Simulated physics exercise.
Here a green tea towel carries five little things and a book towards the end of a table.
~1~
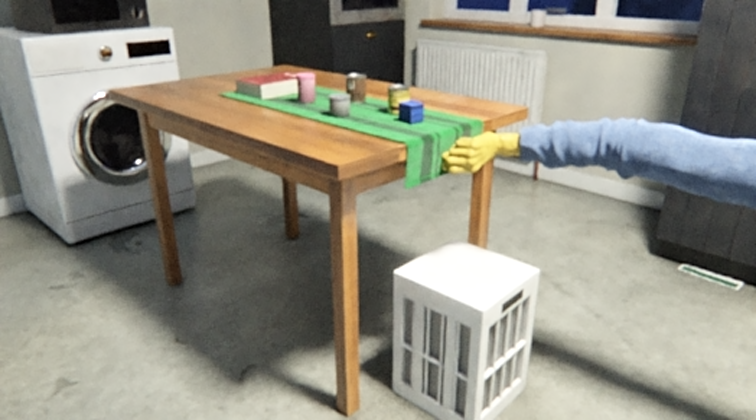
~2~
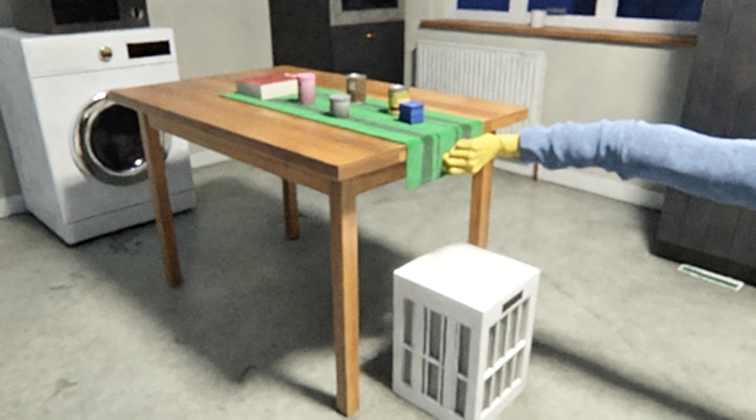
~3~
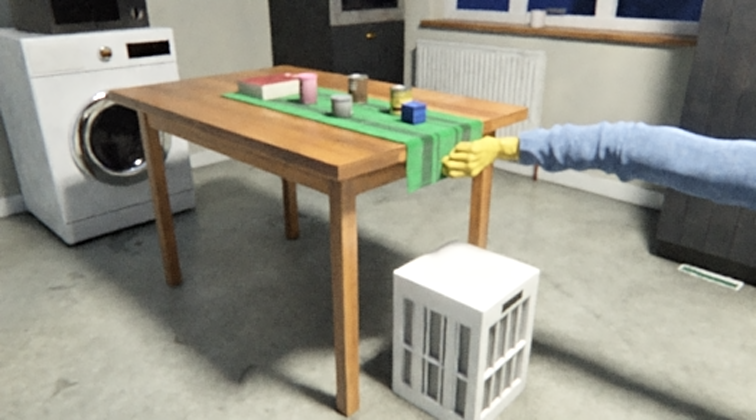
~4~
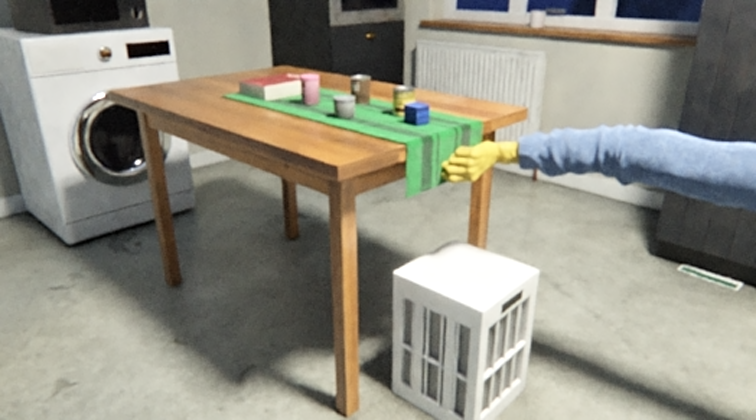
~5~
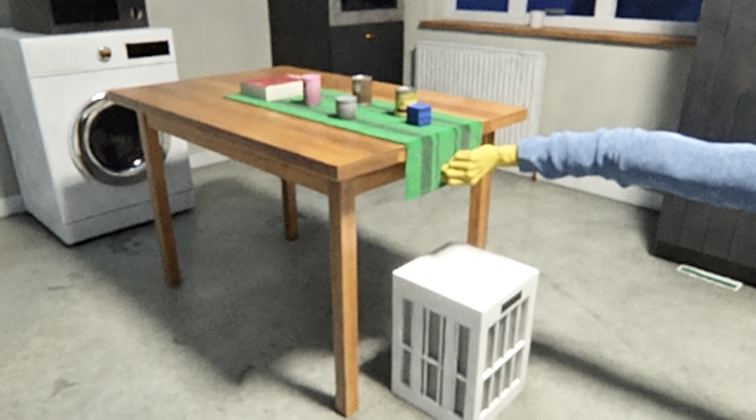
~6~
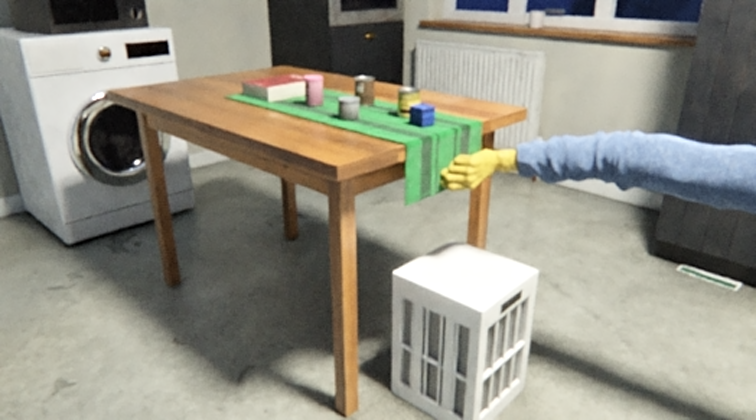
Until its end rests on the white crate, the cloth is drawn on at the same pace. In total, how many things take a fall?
From here the drop count reads two, plain and simple.
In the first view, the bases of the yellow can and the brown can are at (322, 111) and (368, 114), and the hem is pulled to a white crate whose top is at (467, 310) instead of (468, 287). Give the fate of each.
Result: Yellow can still there, brown can gone.
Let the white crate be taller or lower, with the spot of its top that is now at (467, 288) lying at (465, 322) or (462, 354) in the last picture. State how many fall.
The count comes out 3 and 4.
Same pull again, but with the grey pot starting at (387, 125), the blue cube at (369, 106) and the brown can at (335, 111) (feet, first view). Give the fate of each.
I'd say the grey pot takes a fall, the blue cube hangs on, and the brown can hangs on.
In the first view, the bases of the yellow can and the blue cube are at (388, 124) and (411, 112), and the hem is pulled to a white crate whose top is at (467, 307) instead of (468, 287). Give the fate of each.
Result: Yellow can gone, blue cube gone.
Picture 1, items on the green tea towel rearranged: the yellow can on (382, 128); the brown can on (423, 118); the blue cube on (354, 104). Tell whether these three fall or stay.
Outcome: Yellow can falls away, brown can falls away, blue cube stays aboard.
Early on, hem near (444, 222); blue cube gone.
Midway, hem on the crate; blue cube and yellow can gone.
Finally, hem on the crate; blue cube and yellow can gone. The count of fallen things is two.
